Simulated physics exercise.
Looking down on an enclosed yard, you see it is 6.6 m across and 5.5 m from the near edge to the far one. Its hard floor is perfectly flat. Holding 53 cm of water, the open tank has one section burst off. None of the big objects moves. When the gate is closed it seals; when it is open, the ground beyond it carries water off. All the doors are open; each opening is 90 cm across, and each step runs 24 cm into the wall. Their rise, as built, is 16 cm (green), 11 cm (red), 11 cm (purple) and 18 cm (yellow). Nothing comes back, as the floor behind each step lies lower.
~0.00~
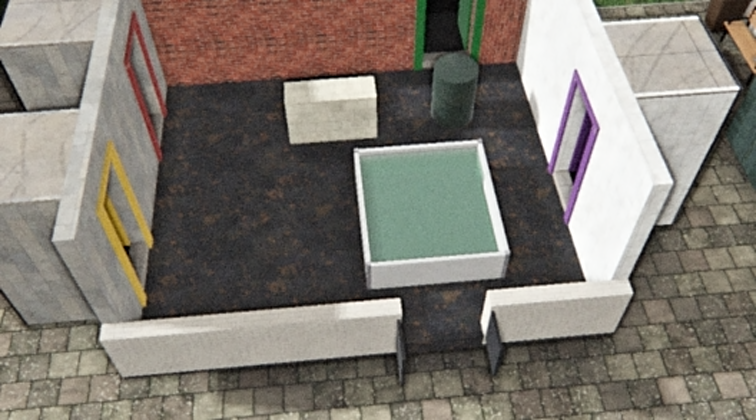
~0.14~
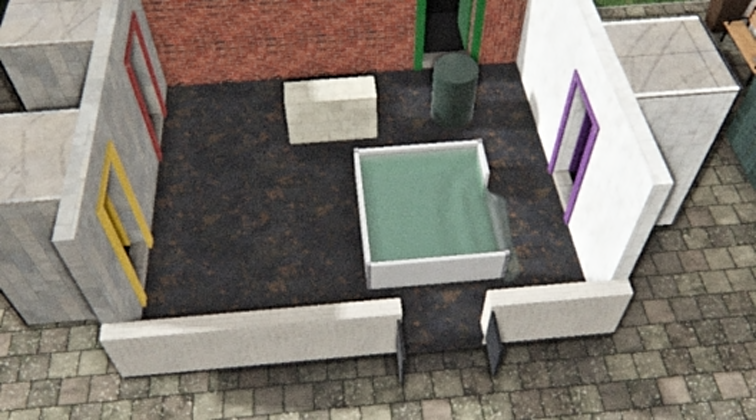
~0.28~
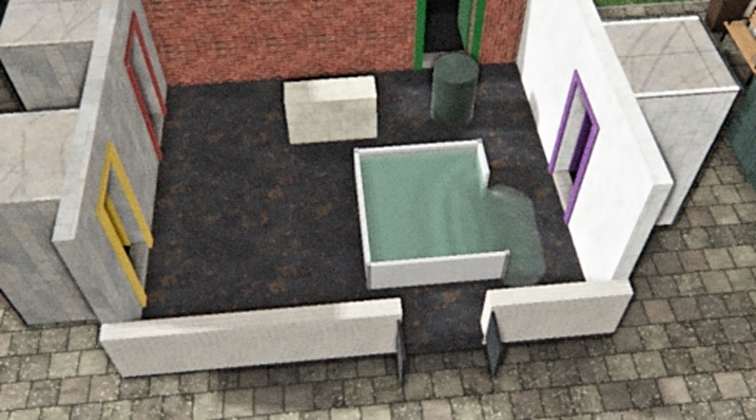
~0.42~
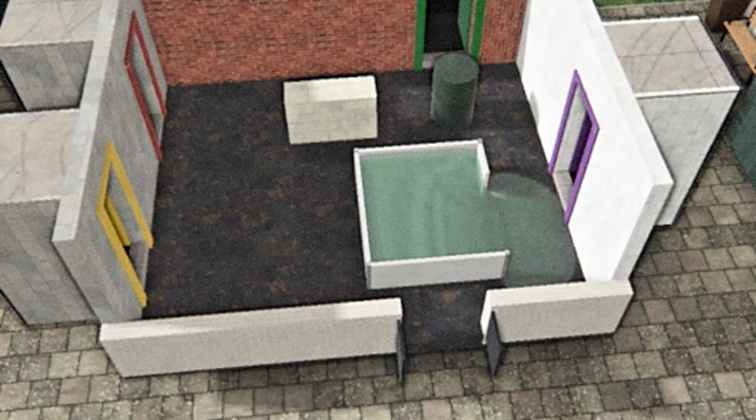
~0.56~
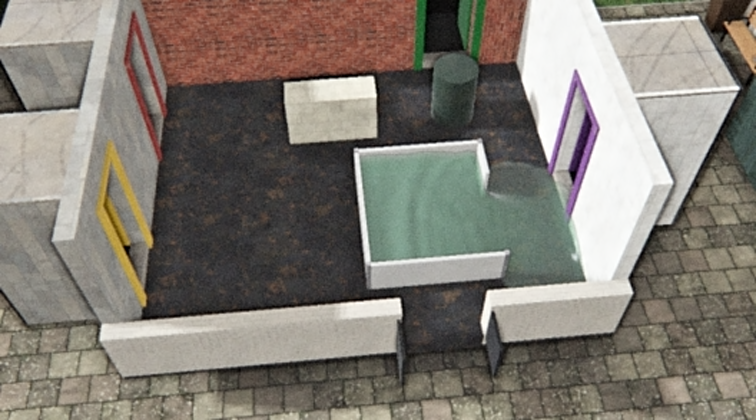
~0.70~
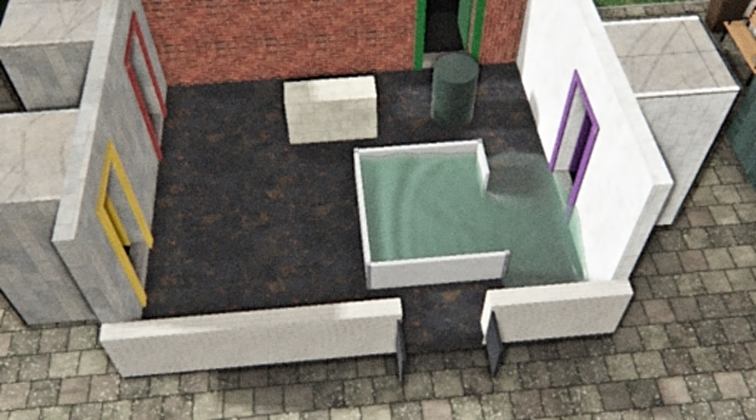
Greenish water stands still in a white-walled open tank in a dark-floored yard, seen from above by a still camera. Behind it are a pale block and a dark green cylinder, with red and yellow doorways at left, a green one in the brick back wall and a purple one at right. A section of the tank's right side breaks open, and water pours out rightward, spreading across the floor to the purple doorway.
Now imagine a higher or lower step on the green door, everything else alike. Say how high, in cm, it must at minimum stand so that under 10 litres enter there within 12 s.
It must stand at least about 12 cm high.
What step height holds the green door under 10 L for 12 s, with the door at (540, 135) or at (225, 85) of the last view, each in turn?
In turn: About 6.0 cm, about 8.0 cm.
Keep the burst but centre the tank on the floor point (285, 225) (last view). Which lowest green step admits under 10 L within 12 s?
Roughly 10.5 centimetres.
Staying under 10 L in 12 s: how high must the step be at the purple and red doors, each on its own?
You'd want about 32 centimetres at purple and about 7.5 centimetres at red.
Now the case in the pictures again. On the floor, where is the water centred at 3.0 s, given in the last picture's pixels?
The water is centred near (468, 228).
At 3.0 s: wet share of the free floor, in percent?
Close to 35 per cent is wet.
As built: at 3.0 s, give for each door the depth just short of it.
Door by door in centimetres - green 13, red 0, purple 22, yellow 0.
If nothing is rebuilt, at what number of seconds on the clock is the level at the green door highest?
Peak time: About 4.5 s.
After 1.4 s water covers 10 % of the floor, deepest (50 cm) near (589, 311); it has not reached the green door.
After 3.0 s water covers 35 % of the floor, deepest (30 cm) near (577, 312); 13 cm at the green door, 0 litres in over its 16 cm step.
After 12.0 s water covers 100 % of the floor, deepest (8 cm) near (318, 157); 6 cm at the green door, 1 litre in over its 16 cm step.
At the green door as built, the water arrived by 2.8 s and peaked near 14 cm at 4.4 s.
Run again over the same 12 s with other heights there, 15 litres in over 11 cm, 2 litres over 15 cm. The limit of 10 litres is kept from about 12 cm up.
